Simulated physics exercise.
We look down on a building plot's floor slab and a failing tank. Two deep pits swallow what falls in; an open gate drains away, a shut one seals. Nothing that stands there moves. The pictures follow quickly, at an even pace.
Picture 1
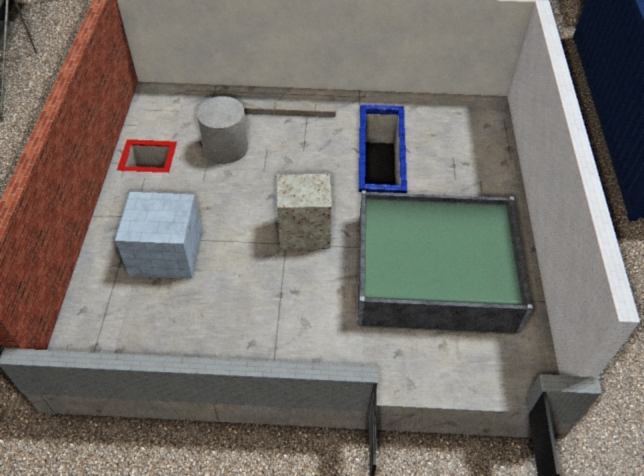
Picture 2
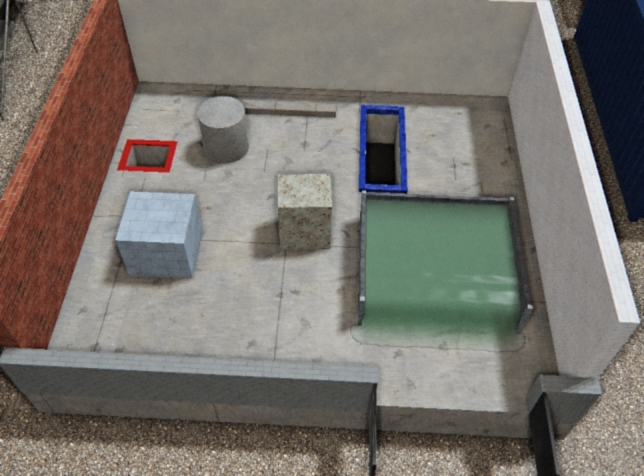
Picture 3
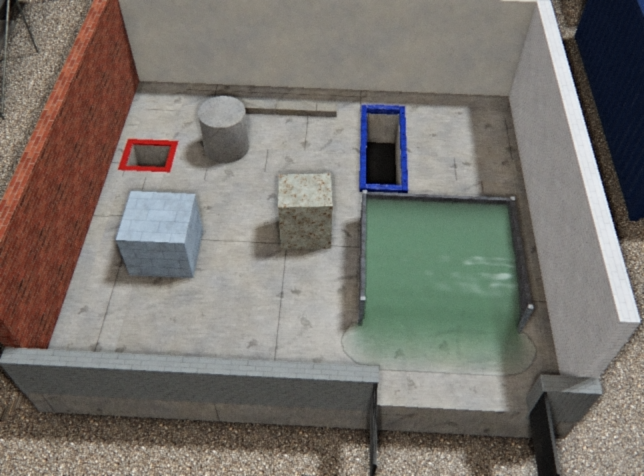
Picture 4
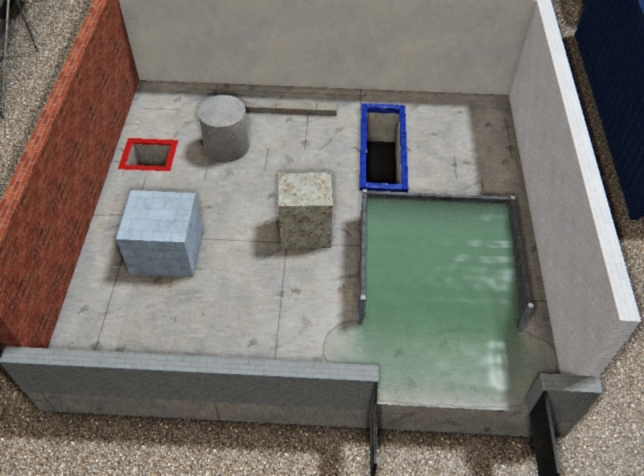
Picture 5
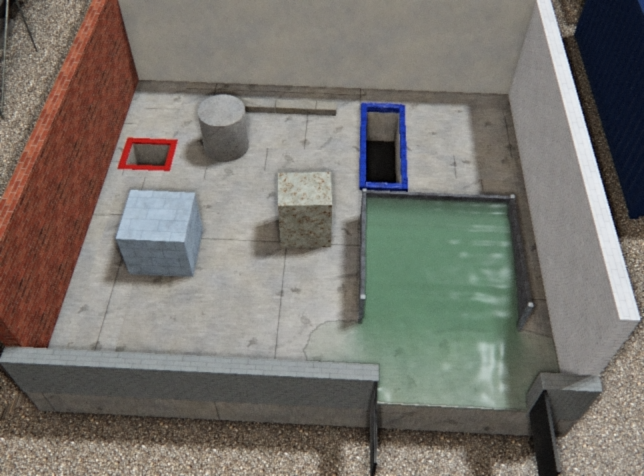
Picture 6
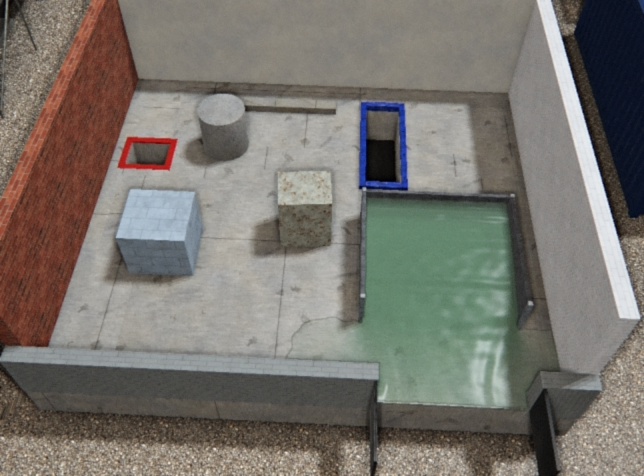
On a walled concrete floor, a tank's front opens and green water spreads toward the viewer.
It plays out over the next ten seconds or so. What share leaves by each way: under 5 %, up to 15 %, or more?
The gate takes above 15 %; the blue pit takes not even 5 %; the red pit takes not even 5 %.
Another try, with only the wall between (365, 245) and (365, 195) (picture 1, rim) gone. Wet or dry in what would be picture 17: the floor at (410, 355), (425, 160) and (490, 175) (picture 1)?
One after the other: Free of water, not flooded, clear.
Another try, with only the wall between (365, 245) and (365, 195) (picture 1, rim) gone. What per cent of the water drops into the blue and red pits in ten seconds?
Roughly, in per cent: Blue 2, red 14.
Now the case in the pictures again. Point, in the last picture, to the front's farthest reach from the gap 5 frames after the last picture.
Close to (199, 377).
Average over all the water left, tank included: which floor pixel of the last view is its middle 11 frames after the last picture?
Close to (422, 308).
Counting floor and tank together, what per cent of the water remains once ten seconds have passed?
I make it 26 per cent.
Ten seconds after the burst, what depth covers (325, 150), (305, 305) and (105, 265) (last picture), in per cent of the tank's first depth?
About 0, 0 and 4 per cent.
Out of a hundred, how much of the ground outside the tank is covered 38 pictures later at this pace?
I make it 45 per cent.
A moment on, water covers 10 % of the floor; the gate 20 %, the blue pit 0 %, the red pit 0 %.
Next, water covers 20 % of the floor; the gate 38 %, the blue pit 0 %, the red pit 0 %.
Then, water covers 30 % of the floor; the gate 55 %, the blue pit 0 %, the red pit 0 %.
Later, water covers 45 % of the floor; the gate 66 %, the blue pit 0 %, the red pit 0 %.
In the end, water covers 55 % of the floor; the gate 72 %, the blue pit 0 %, the red pit 1 %.
